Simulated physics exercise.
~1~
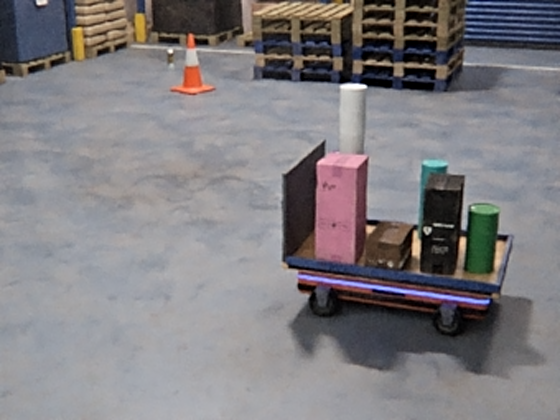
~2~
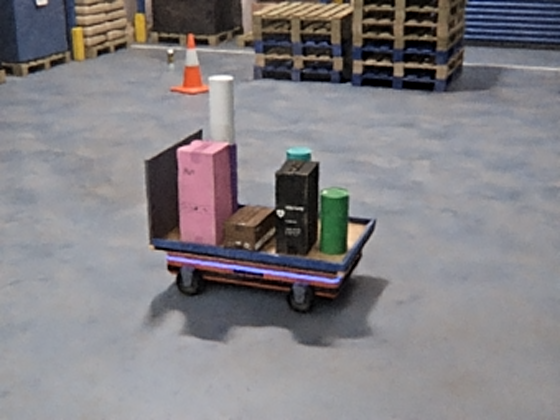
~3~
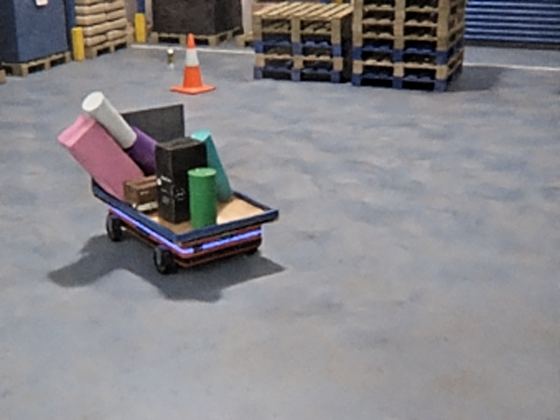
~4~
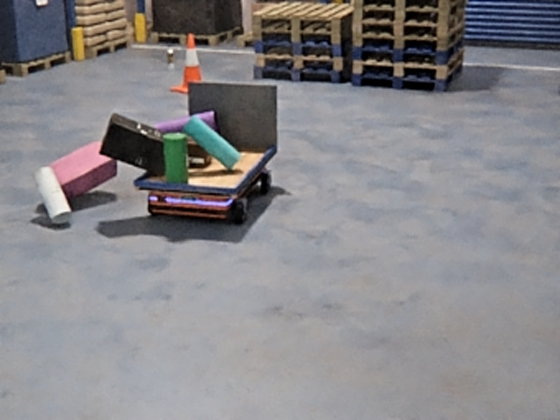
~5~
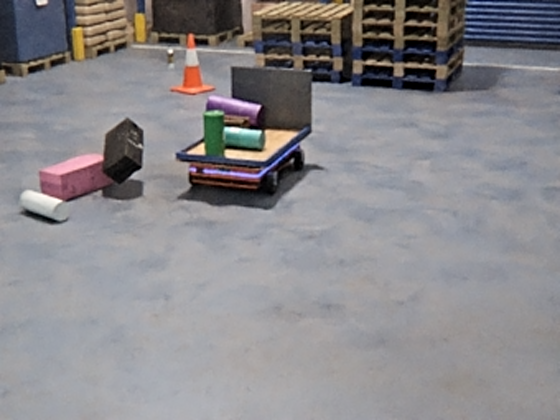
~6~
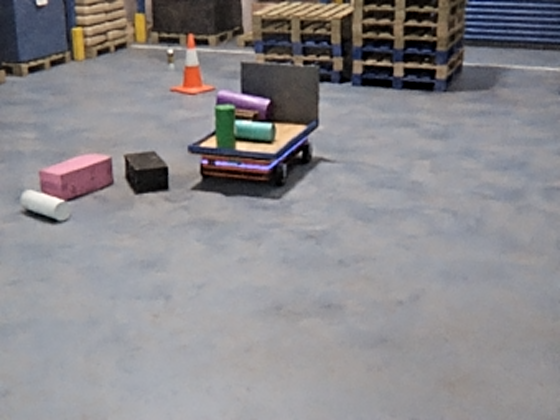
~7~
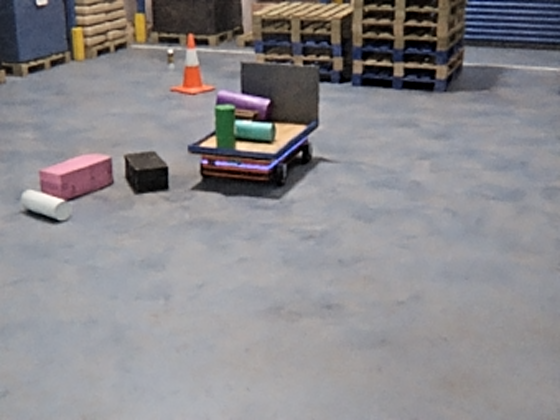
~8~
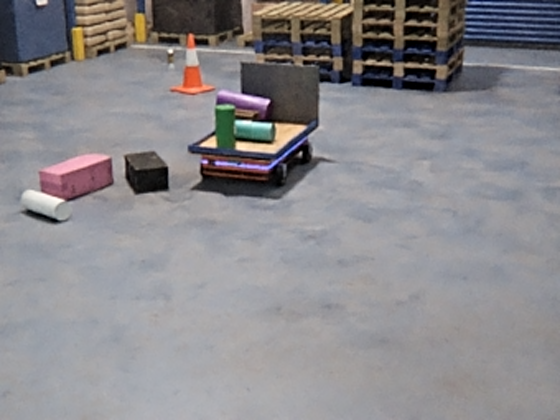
We see a flat cart loaded with boxes and canisters roll left across a floor, then curve away and back rightward as its load topples. Pink and black boxes and a white canister end on the floor, while purple and turquoise canisters lie aboard beside an upright green one.
